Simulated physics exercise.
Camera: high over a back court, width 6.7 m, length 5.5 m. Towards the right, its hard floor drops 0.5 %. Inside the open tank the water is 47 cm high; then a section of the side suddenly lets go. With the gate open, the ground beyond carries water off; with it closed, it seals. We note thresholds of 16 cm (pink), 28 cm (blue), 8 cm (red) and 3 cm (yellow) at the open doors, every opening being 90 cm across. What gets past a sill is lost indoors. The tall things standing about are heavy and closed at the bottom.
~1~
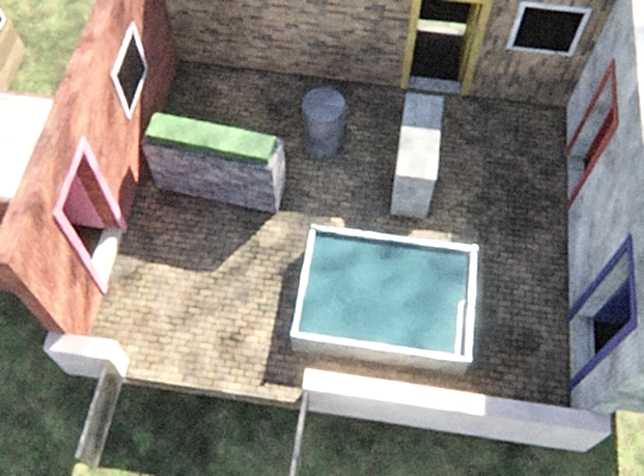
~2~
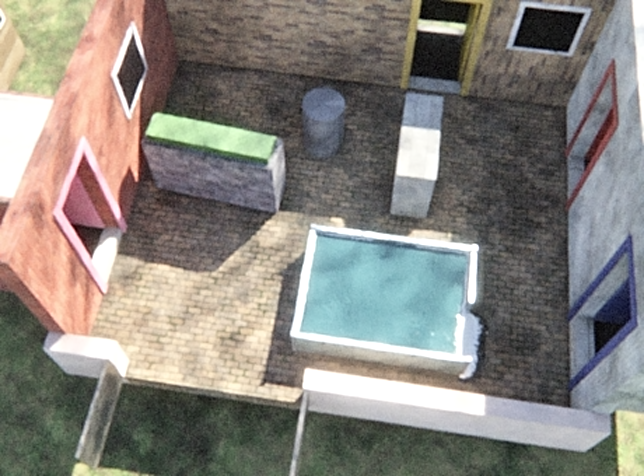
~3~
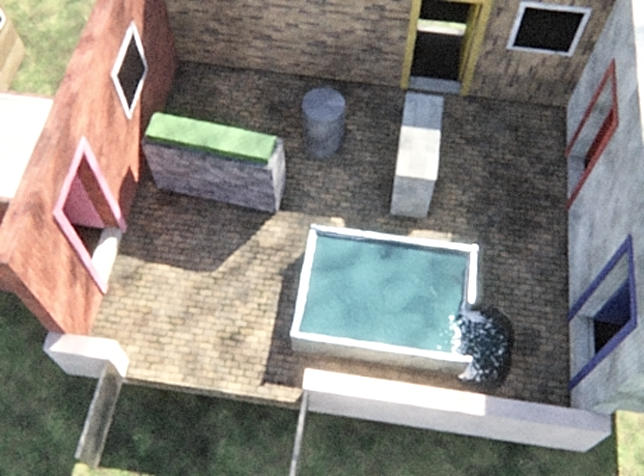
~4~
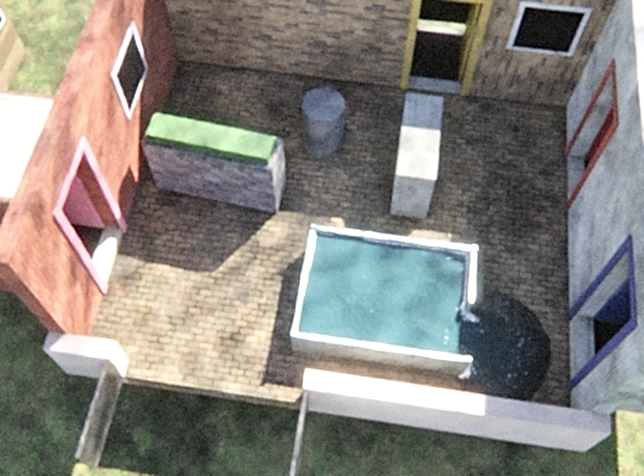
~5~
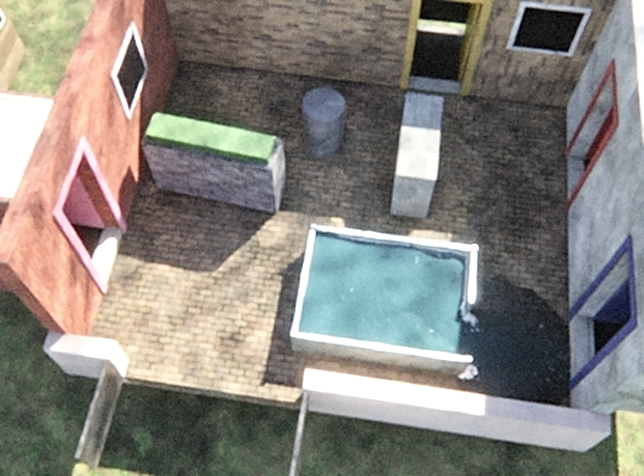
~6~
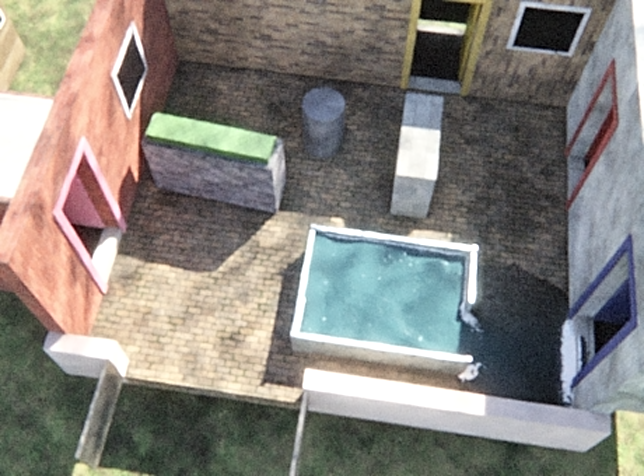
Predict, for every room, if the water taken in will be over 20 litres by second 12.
In the end at the pink door the limit will not be outstripped; at the blue door the limit will not be outstripped; at the red door the limit will not be outstripped; at the yellow door the limit will be outstripped.
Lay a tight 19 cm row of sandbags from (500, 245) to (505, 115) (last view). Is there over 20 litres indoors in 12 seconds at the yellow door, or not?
Compared to the limit, yellow stays inside.
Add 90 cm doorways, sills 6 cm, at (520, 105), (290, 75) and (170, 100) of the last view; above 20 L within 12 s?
In turn: Above, under, below.
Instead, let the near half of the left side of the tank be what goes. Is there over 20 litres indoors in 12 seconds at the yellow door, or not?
Compared with the limit, yellow is less.
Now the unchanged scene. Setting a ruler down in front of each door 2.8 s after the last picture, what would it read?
In centimetres, the pink door has 0, the blue door 22, the red door 5 and the yellow door 0.
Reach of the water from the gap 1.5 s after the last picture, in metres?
I'd put it close to 3.8 m.
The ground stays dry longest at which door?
Lab note: Last arrival at the pink door.
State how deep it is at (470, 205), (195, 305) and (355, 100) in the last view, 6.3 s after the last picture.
First spot near 3 cm, second near 1 cm, third near 4 cm.
Then, 0.7 s after the last picture water covers 10 % of the floor and is deepest (38 cm) near (569, 426); pink door not reached, blue door 29 cm at the sill, 1 L in, red door not reached, yellow door not reached.
Then, 1.5 s after the last picture water covers 15 % of the floor and is deepest (32 cm) near (569, 361); pink door not reached, blue door 30 cm at the sill, 5 L in, red door 3 cm at the sill, 0 L in, yellow door not reached.
Then, 2.8 s after the last picture water covers 35 % of the floor and is deepest (24 cm) near (569, 412); pink door not reached, blue door 22 cm at the sill, 8 L in, red door 5 cm at the sill, 0 L in, yellow door not reached.
Then, 6.3 s after the last picture water covers 60 % of the floor and is deepest (14 cm) near (542, 421); pink door 3 cm at the sill, 0 L in, blue door 13 cm at the sill, 9 L in, red door 4 cm at the sill, 0 L in, yellow door 8 cm at the sill, 56 L in.
Then, 11.3 s after the last picture water covers 85 % of the floor and is deepest (8 cm) near (567, 218); pink door 2 cm at the sill, 0 L in, blue door 7 cm at the sill, 9 L in, red door 8 cm at the sill, 6 L in, yellow door 6 cm at the sill, 99 L in.
